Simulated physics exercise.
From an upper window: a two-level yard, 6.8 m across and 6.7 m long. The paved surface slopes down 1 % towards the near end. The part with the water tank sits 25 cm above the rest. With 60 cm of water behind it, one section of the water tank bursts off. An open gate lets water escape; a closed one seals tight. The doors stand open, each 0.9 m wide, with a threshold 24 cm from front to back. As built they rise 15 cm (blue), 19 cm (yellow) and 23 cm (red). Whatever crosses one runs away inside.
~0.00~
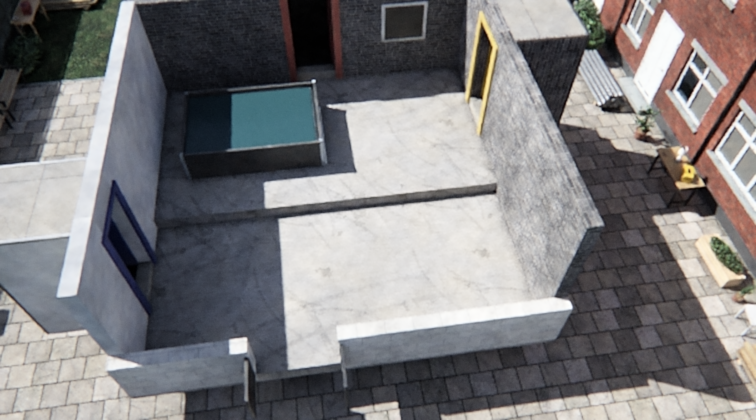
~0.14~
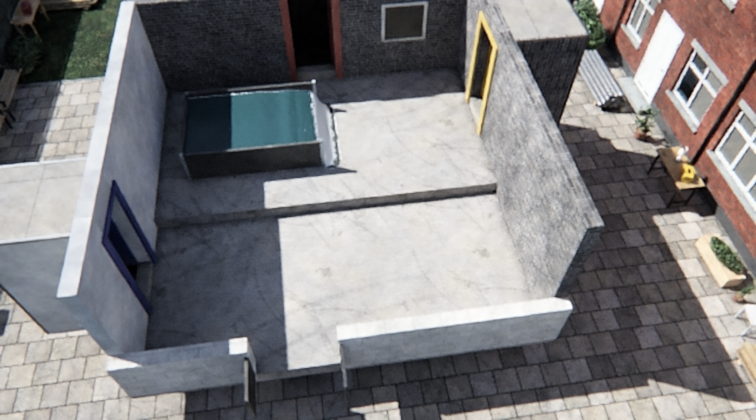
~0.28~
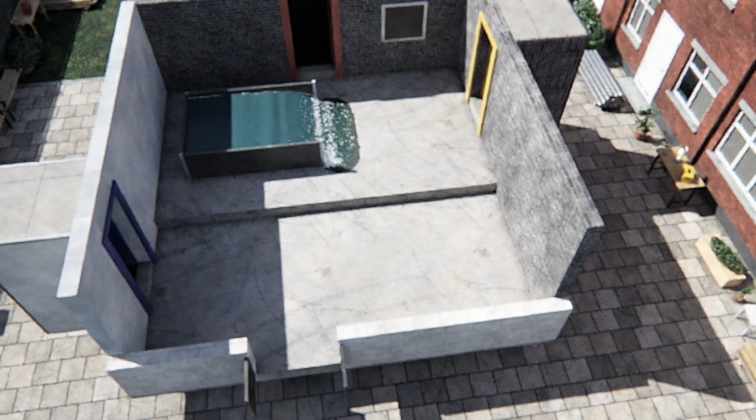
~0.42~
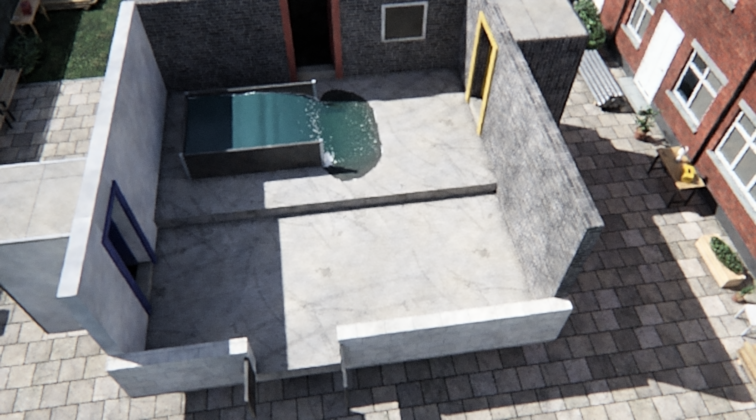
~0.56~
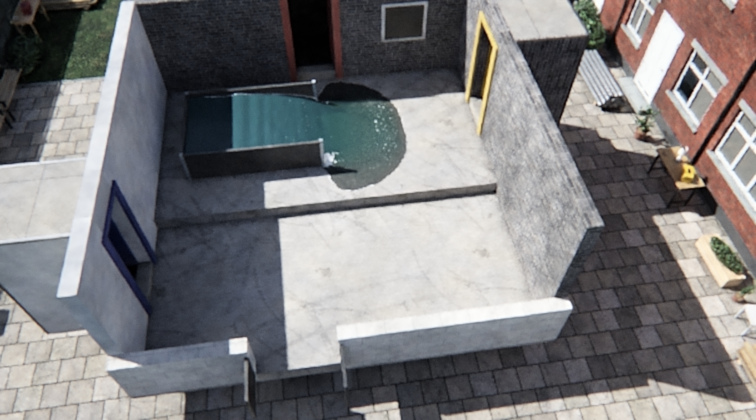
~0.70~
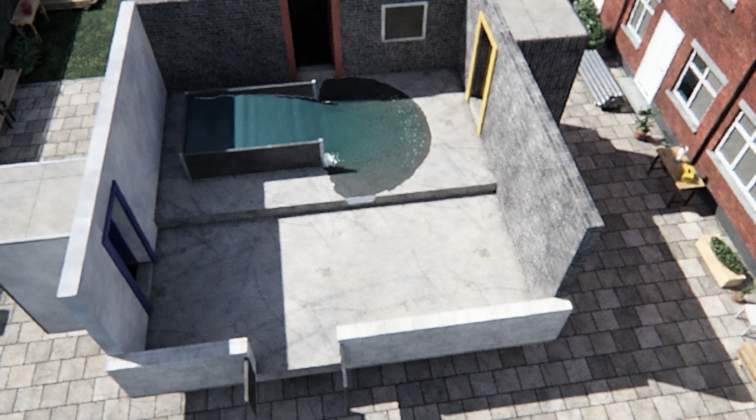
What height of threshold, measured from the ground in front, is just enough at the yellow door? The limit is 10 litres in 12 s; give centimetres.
At least 26 cm or so.
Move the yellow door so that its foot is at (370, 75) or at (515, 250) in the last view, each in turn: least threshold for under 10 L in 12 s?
About 12.5 and 12.5 cm.
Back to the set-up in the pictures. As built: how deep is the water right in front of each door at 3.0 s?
In cm: Blue 0, yellow 29, red 2.
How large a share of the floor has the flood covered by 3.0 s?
About 40 per cent.
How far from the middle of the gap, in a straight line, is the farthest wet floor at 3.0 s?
Some 6.0 m out.
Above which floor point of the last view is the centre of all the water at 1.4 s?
At about (300, 137).
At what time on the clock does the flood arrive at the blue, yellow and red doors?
Arrival: Blue 7.0 s, yellow 1.0 s, red 1.2 s.
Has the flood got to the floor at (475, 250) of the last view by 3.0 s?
It is wet.
After 1.4 s water covers 30 % of the floor, deepest (28 cm) near (326, 152); 21 cm at the yellow door, 1 litre in over its 19 cm threshold.
After 3.0 s water covers 40 % of the floor, deepest (32 cm) near (456, 83); 29 cm at the yellow door, 54 litres in over its 19 cm threshold.
After 12.0 s water covers 90 % of the floor, deepest (16 cm) near (143, 375); 4 cm at the yellow door, 88 litres in over its 19 cm threshold.
At the yellow door as built, the water arrived by 1.0 s and peaked near 30 cm at 2.8 s.
Run again over the same 12 s with other heights there, 41 litres in over 22.5 cm, 1 litre over 30 cm. The limit of 10 litres is kept from about 26 cm up.
